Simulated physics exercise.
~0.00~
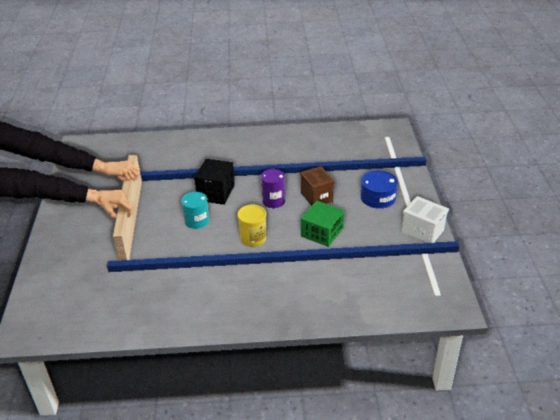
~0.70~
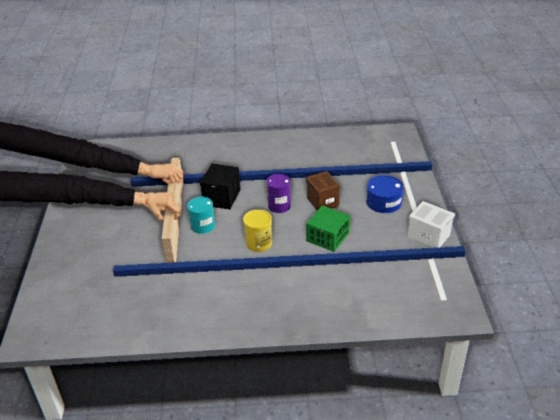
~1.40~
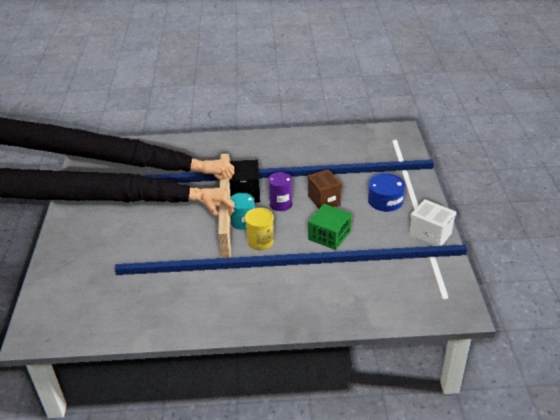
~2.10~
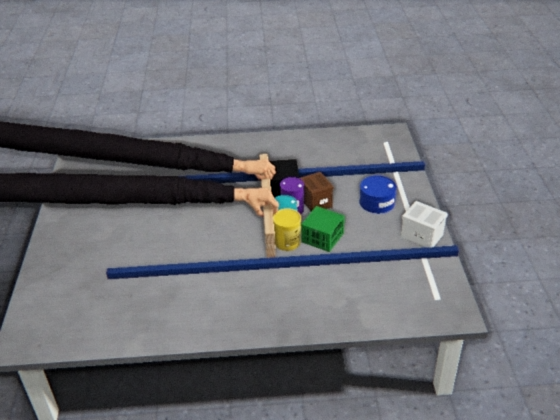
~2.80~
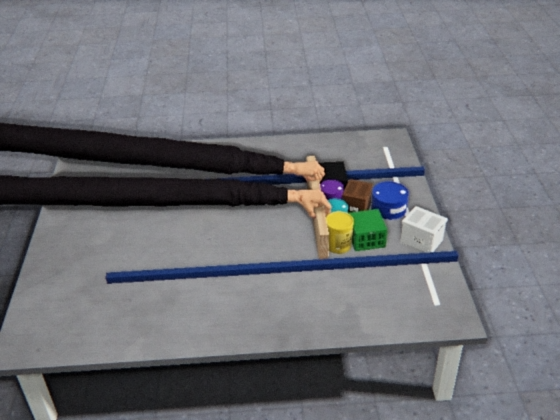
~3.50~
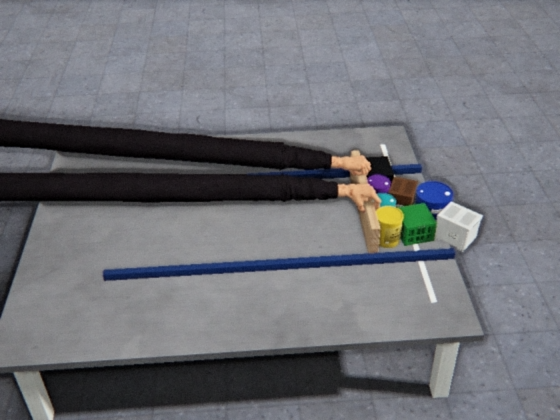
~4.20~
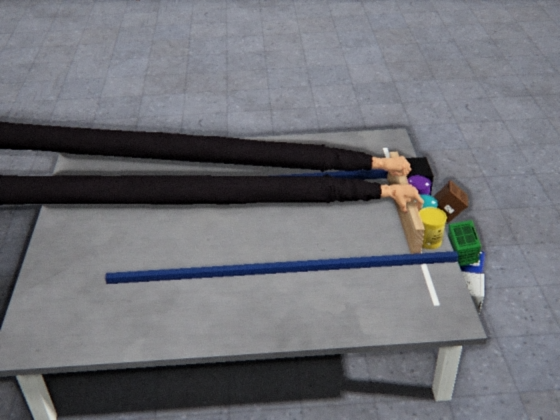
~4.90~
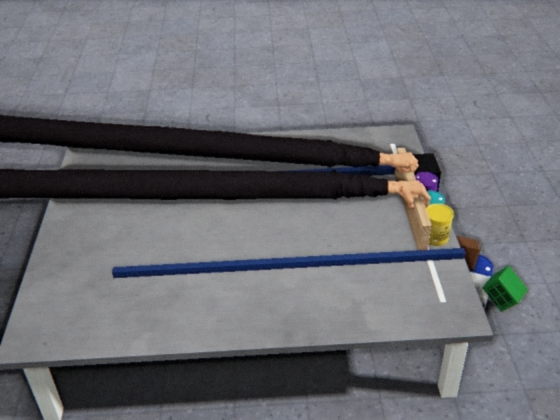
Two hands pushed a wooden plank steadily rightward along a gray table between blue rails, gathering colorful canisters and crates into a bunch, until the brown, green, blue and white ones tumbled off the right end while the plank stopped near the white tape.
